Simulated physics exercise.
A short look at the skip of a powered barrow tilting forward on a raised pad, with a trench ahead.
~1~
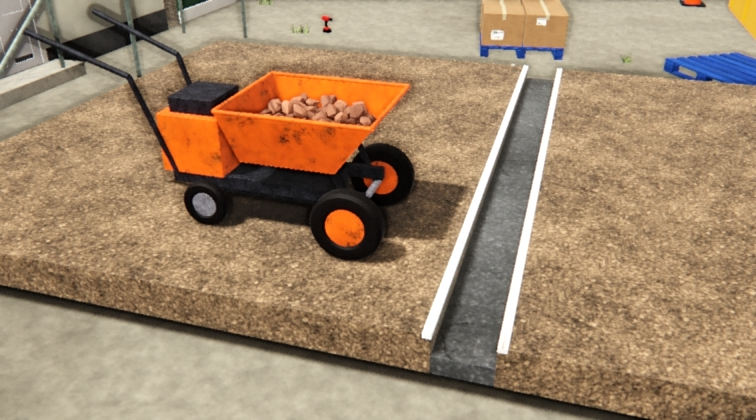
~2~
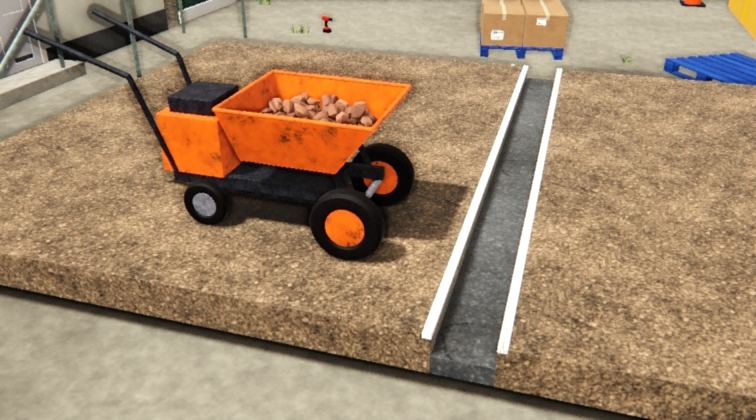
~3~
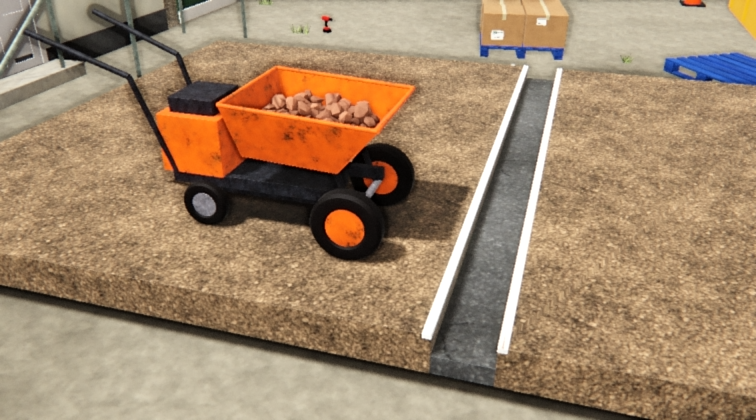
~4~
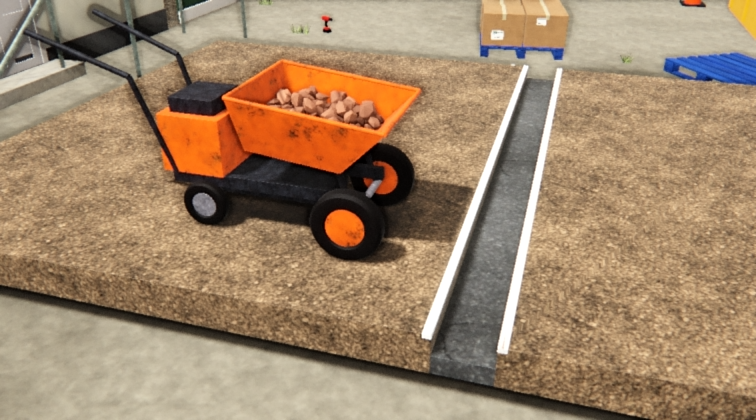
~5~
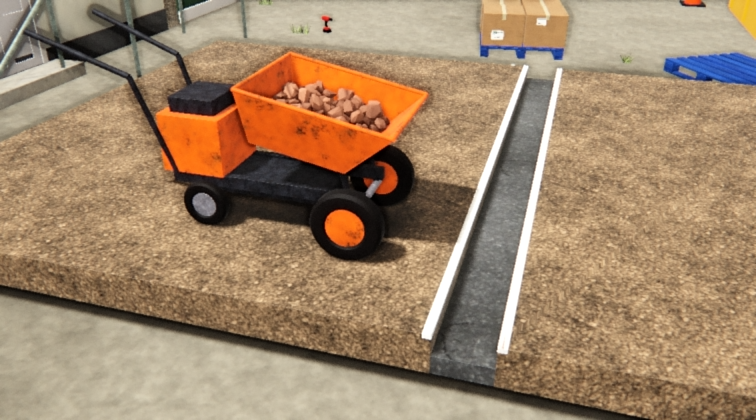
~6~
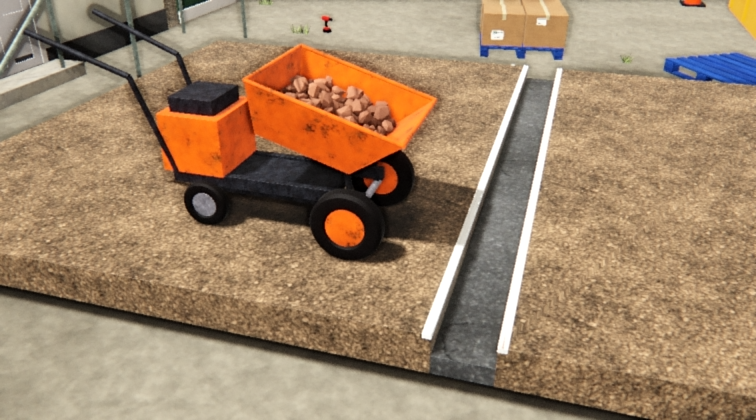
The footage shows an orange powered barrow loaded with reddish-brown rubble standing still on a raised gravelly pad, left of a narrow, white-edged trench, while its skip gradually tilts forward to the right, its rear end rising.
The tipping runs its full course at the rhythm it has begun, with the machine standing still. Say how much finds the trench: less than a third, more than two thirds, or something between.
The trench takes over two thirds.
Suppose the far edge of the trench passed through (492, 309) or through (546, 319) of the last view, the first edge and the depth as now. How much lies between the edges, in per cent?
In turn 60 and 100 in a hundred.
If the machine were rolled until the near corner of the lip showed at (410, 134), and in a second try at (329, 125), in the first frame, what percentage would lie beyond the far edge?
Roughly 60 per cent, and 0 per cent.
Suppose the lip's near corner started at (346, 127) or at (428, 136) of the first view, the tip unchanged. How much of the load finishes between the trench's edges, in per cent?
The first gives 80 %, the second 10 %.
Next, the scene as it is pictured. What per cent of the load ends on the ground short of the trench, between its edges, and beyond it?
About: Short 0, between 85, beyond 10 per cent.
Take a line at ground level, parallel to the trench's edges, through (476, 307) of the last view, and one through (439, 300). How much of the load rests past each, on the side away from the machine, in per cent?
First some 50, then 90 per cent.
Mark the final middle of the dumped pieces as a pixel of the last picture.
Around (493, 252).
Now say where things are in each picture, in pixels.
Lip of the skip at (371, 130), level; top of the load at (312, 110), lumps of rubble; first edge of the trench at (439, 300); far edge at (510, 312), the trench under half as wide as the skip, and shallow for its width, in the first picture.
Lip of the skip at (373, 130), level; top of the load at (313, 109), in the second picture.
Lip of the skip at (377, 132), tipped barely; top of the load at (303, 111), in the third picture.
Lip of the skip at (384, 135), tipped a little; top of the load at (297, 100), in the fourth picture.
Lip of the skip at (393, 140), tipped a little; top of the load at (293, 104), in the fifth picture.
Lip of the skip at (403, 146), tipped clearly; top of the load at (302, 99); first edge of the trench at (439, 300); far edge at (510, 312), in the sixth picture.
Soon, skip tipped steeply; all in the skip.
A while on, skip tipped right over; about half in the skip; about a third in or heaped over the trench; a stray few beyond it; a stray few falling.
Towards the end, skip tipped right over; a small part in the skip; most in or heaped over the trench; a small part beyond it.
Finally, skip tipped right over; a small part in the skip; most in or heaped over the trench; a small part beyond it.
